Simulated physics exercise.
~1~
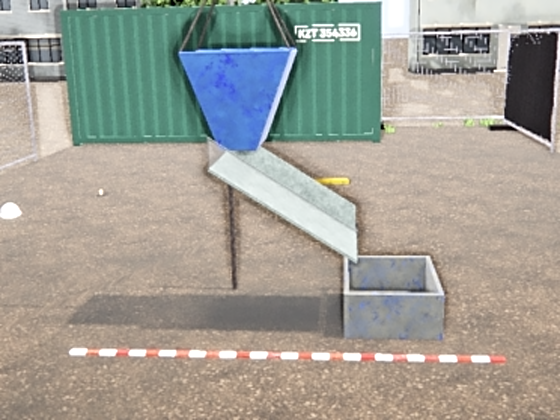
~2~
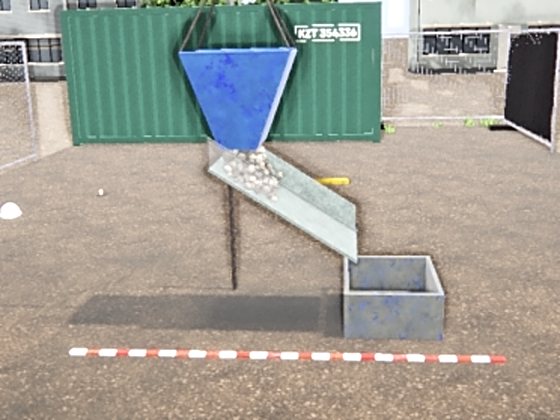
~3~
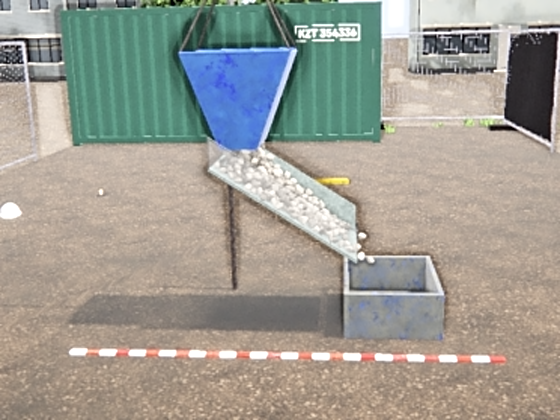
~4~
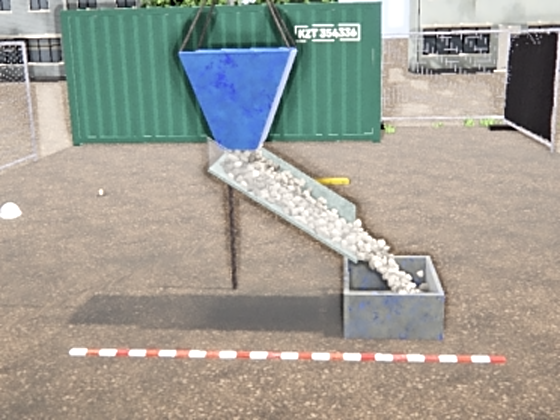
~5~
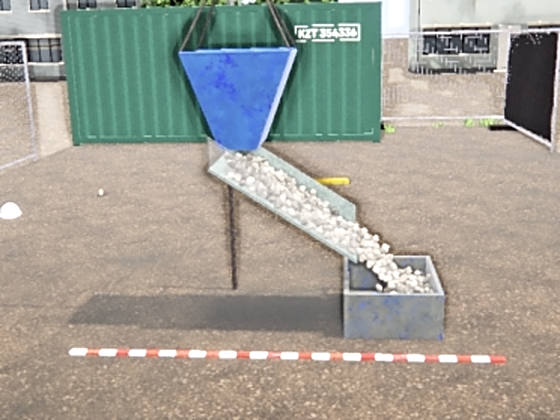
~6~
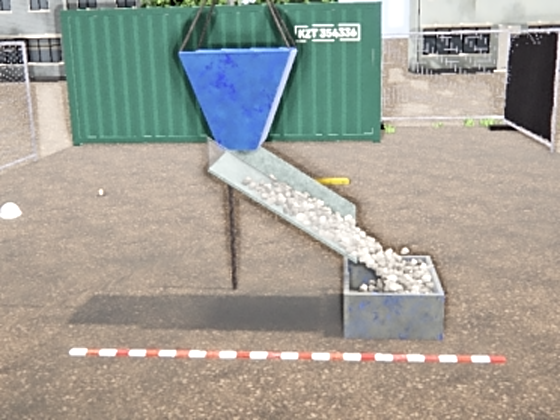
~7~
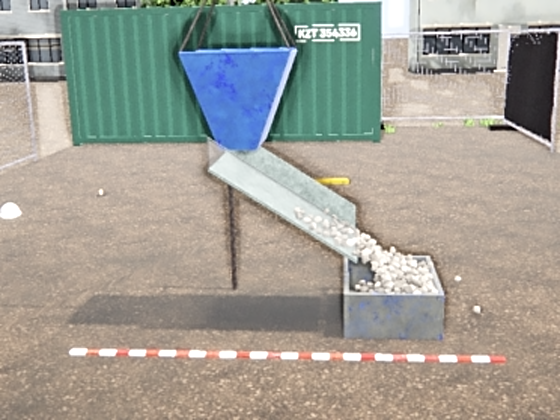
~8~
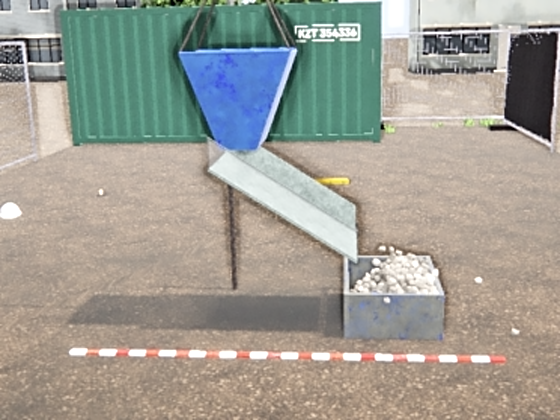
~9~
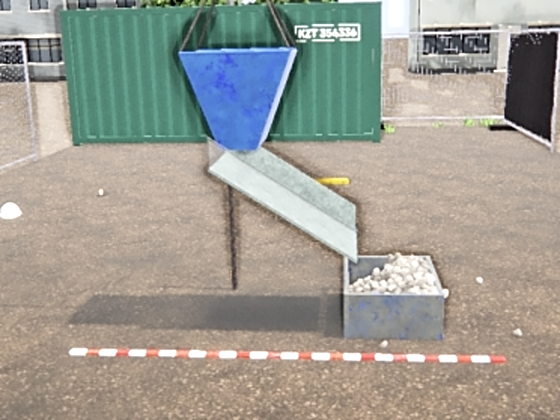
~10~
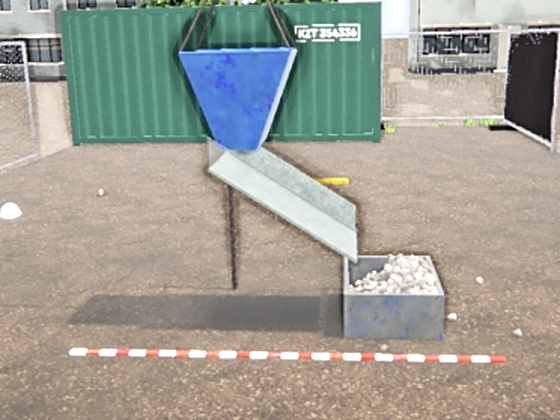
Pale stones poured from the bottom of a hanging blue skip, slid down a sloping steel chute to the right and tumbled into a grey bin, heaping up inside it, while a few strays ended up on the ground to its right.
